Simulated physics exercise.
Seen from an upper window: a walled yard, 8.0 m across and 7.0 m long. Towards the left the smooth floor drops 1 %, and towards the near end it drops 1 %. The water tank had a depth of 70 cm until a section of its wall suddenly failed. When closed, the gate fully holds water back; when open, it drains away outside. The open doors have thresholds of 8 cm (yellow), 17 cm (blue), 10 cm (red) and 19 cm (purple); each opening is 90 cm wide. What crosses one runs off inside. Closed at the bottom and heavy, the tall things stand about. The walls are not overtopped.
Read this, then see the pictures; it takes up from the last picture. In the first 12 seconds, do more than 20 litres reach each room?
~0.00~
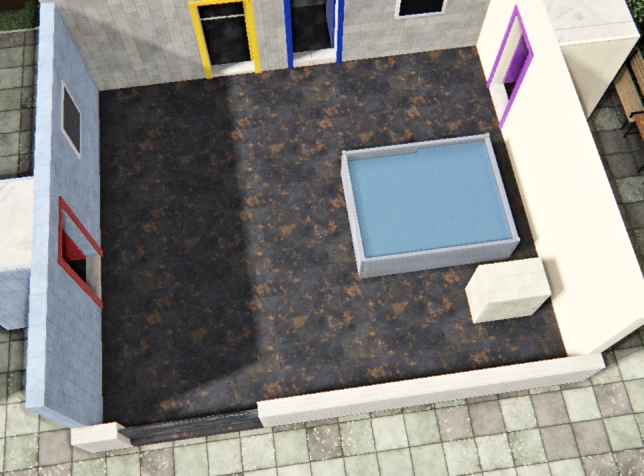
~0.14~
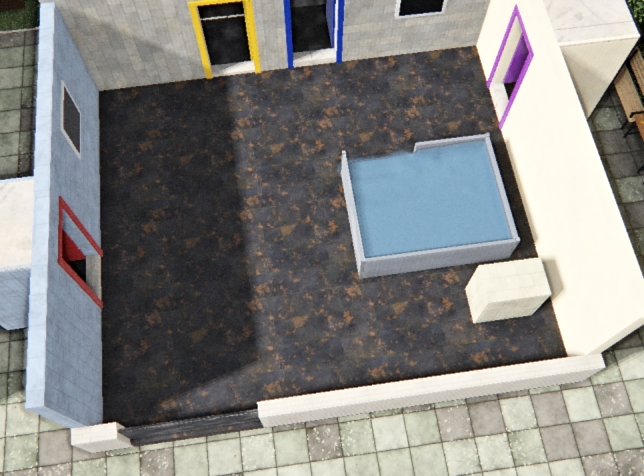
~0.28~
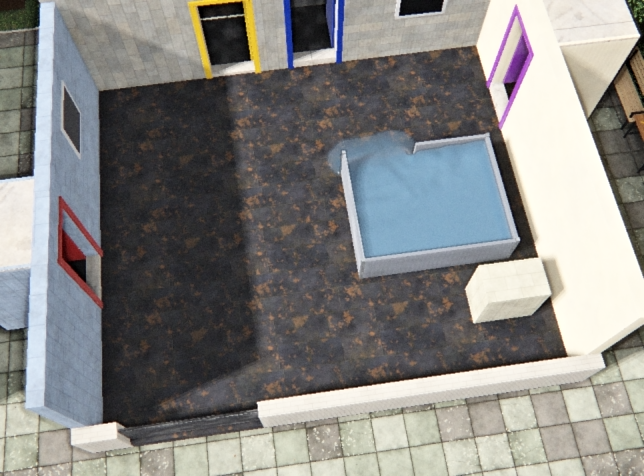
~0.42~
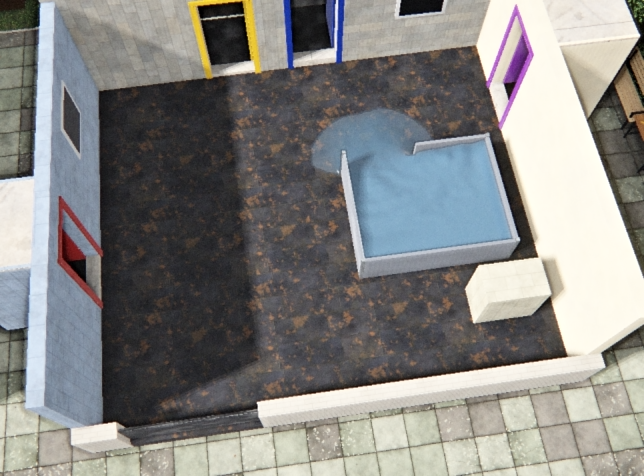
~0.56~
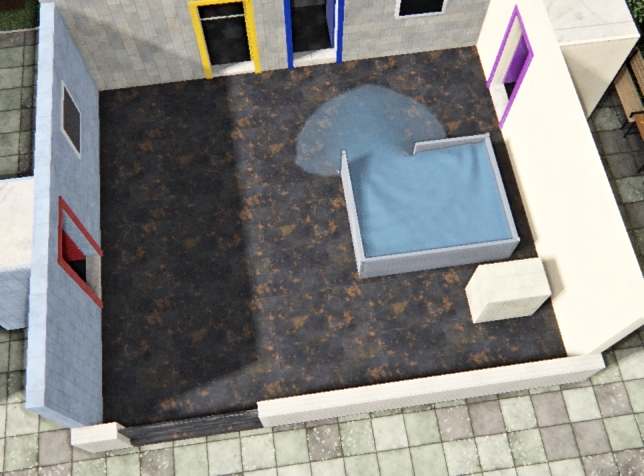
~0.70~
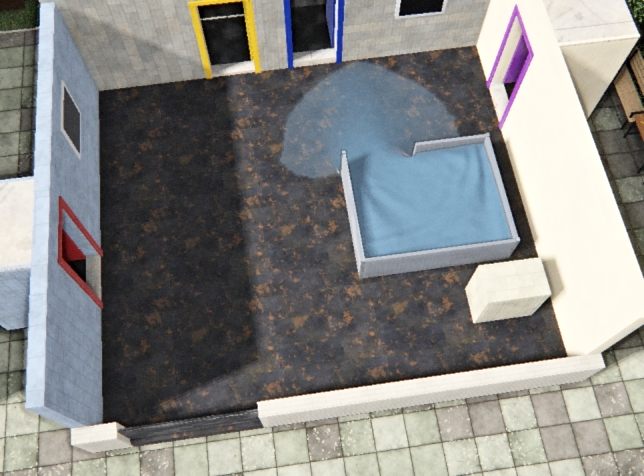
At the yellow door, more than that; at the blue door, more than that; at the red door, not that much; at the purple door, not that much.
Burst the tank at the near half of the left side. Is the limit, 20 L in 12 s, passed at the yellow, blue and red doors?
So yellow ends up short of it, blue short of it, red past the limit.
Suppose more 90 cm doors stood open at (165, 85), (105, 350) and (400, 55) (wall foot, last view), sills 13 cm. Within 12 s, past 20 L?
In turn: Short of it, short of it, beyond it.
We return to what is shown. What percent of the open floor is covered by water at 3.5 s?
I'd guess around 35 %.
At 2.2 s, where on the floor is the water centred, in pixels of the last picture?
Around (388, 167).
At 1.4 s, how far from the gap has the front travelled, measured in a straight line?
3.4 m.
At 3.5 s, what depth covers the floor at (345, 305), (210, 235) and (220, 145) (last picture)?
Spot one 0 cm, spot two 0 cm, spot three 1 cm.
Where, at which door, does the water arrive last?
It would be the red one.
After 1.4 s water covers 20 % of the floor and is deepest (44 cm) near (360, 169); yellow door not reached, blue door 32 cm at the sill, 19 L in, red door not reached, purple door not reached.
After 2.2 s water covers 25 % of the floor and is deepest (37 cm) near (358, 63); yellow door 18 cm at the sill, 11 L in, blue door 35 cm at the sill, 90 L in, red door not reached, purple door 2 cm at the sill, 0 L in.
After 3.5 s water covers 35 % of the floor and is deepest (30 cm) near (109, 108); yellow door 13 cm at the sill, 43 L in, blue door 25 cm at the sill, 166 L in, red door not reached, purple door 12 cm at the sill, 0 L in.
After 7.0 s water covers 75 % of the floor and is deepest (20 cm) near (100, 124); yellow door 9 cm at the sill, 60 L in, blue door 14 cm at the sill, 186 L in, red door 7 cm at the sill, 0 L in, purple door 7 cm at the sill, 0 L in.
After 12.0 s water covers 95 % of the floor and is deepest (18 cm) near (104, 433); yellow door 6 cm at the sill, 62 L in, blue door 8 cm at the sill, 186 L in, red door 7 cm at the sill, 0 L in, purple door 4 cm at the sill, 0 L in.
